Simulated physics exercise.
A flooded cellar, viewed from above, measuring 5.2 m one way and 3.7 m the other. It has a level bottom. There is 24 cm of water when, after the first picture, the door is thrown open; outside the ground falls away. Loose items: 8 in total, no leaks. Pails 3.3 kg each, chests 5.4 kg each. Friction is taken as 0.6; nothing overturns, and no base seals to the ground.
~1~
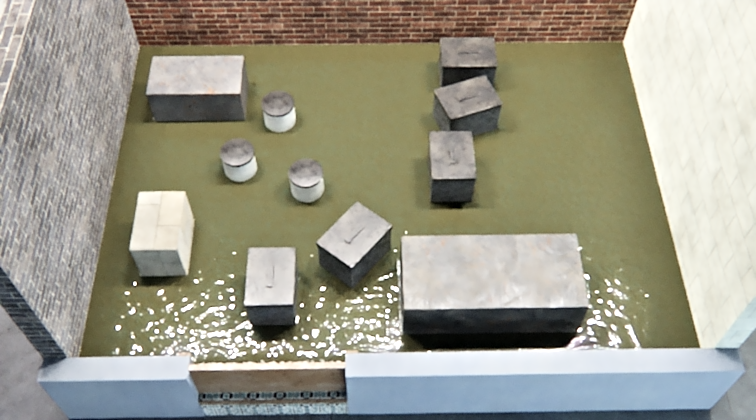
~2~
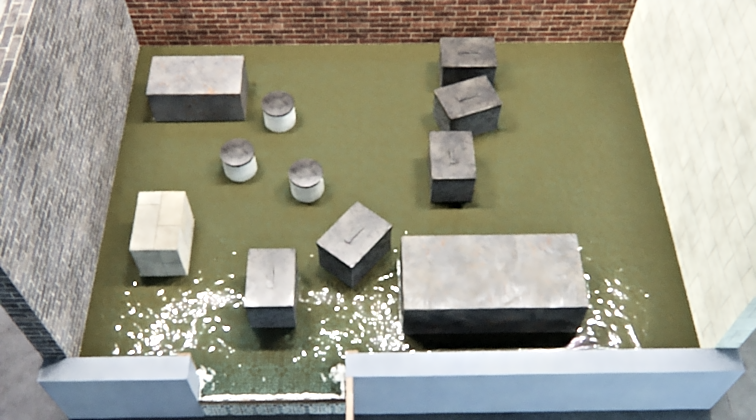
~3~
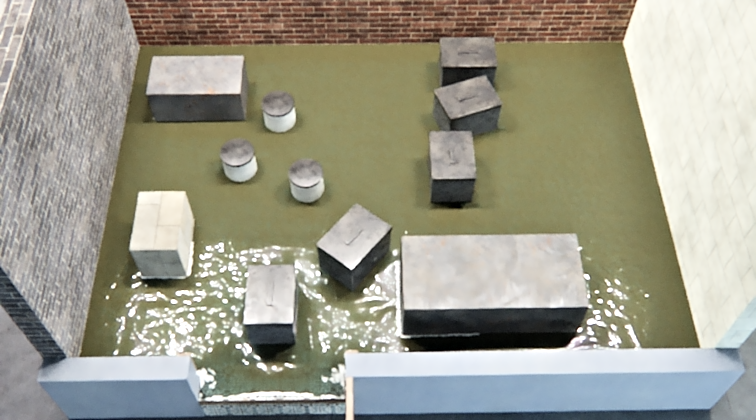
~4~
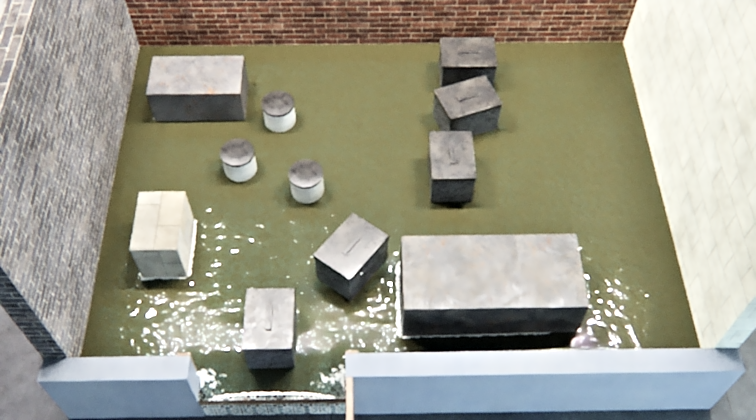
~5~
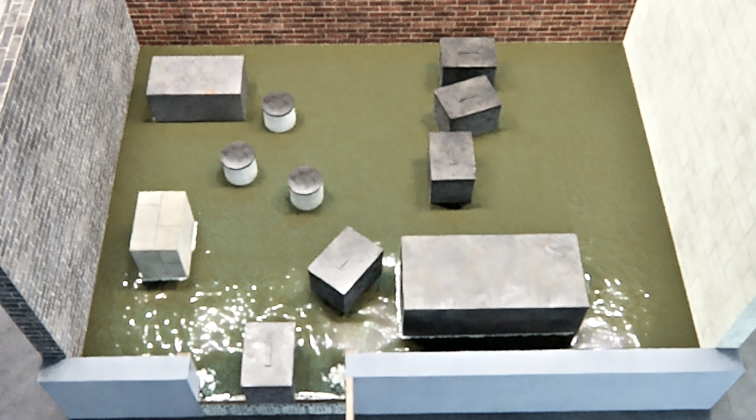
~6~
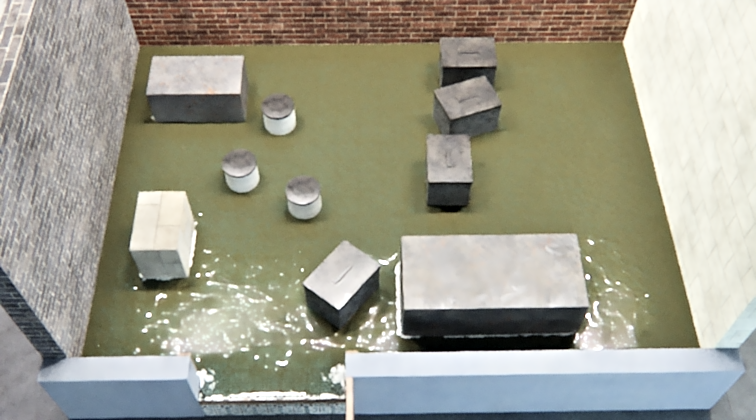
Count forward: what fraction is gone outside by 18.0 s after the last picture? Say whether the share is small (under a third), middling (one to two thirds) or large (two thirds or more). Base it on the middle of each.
Large, two thirds or more.
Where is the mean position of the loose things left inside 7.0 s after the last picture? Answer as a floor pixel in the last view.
It sits at about (343, 201).
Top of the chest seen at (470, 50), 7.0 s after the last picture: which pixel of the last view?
Its top ends up at around (427, 74).
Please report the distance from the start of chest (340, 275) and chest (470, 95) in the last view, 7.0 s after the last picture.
Washed out; 80 cm.
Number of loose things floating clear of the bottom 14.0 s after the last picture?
The number is 2.
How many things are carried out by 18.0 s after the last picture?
Adding them up, I get 6.
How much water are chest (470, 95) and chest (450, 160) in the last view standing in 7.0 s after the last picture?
Around 16 cm and 16 cm.
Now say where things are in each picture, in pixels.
A chest at (355, 234) floats; a pail at (306, 173), afloat; about 4200 L in view; 0 of 8 have shifted, in the first frame.
A chest at (355, 234), afloat; a pail at (306, 173), afloat; 24 cm deep round most things; 0 of 8 have shifted, in the second frame.
A chest at (354, 236) floats; a pail at (306, 173) floats; 24 cm deep round most things; 1 of 8 have shifted, in the third frame.
A chest at (351, 245), afloat, 10 cm from its start; a pail at (306, 173) floats; about 4050 L in view; 2 of 8 have shifted, in the fourth frame.
A chest at (346, 259) floats, 24 cm from its start; a pail at (305, 180) floats, 6 cm from its start; about 3990 L in view; 3 of 8 have shifted, in the fifth frame.
A chest at (342, 274) floats, 39 cm from its start; a pail at (303, 190), afloat, 17 cm from its start; 22 cm deep round most things; 4 of 8 have shifted, in the sixth frame.
Then, 2.0 s after the last picture 2 of 8 are out; 6 afloat.
Then, 7.0 s after the last picture 4 of 8 are out; 4 afloat.
Then, 14.0 s after the last picture 6 of 8 are out; 2 afloat.
Then, 18.0 s after the last picture 6 of 8 are out; 2 afloat.
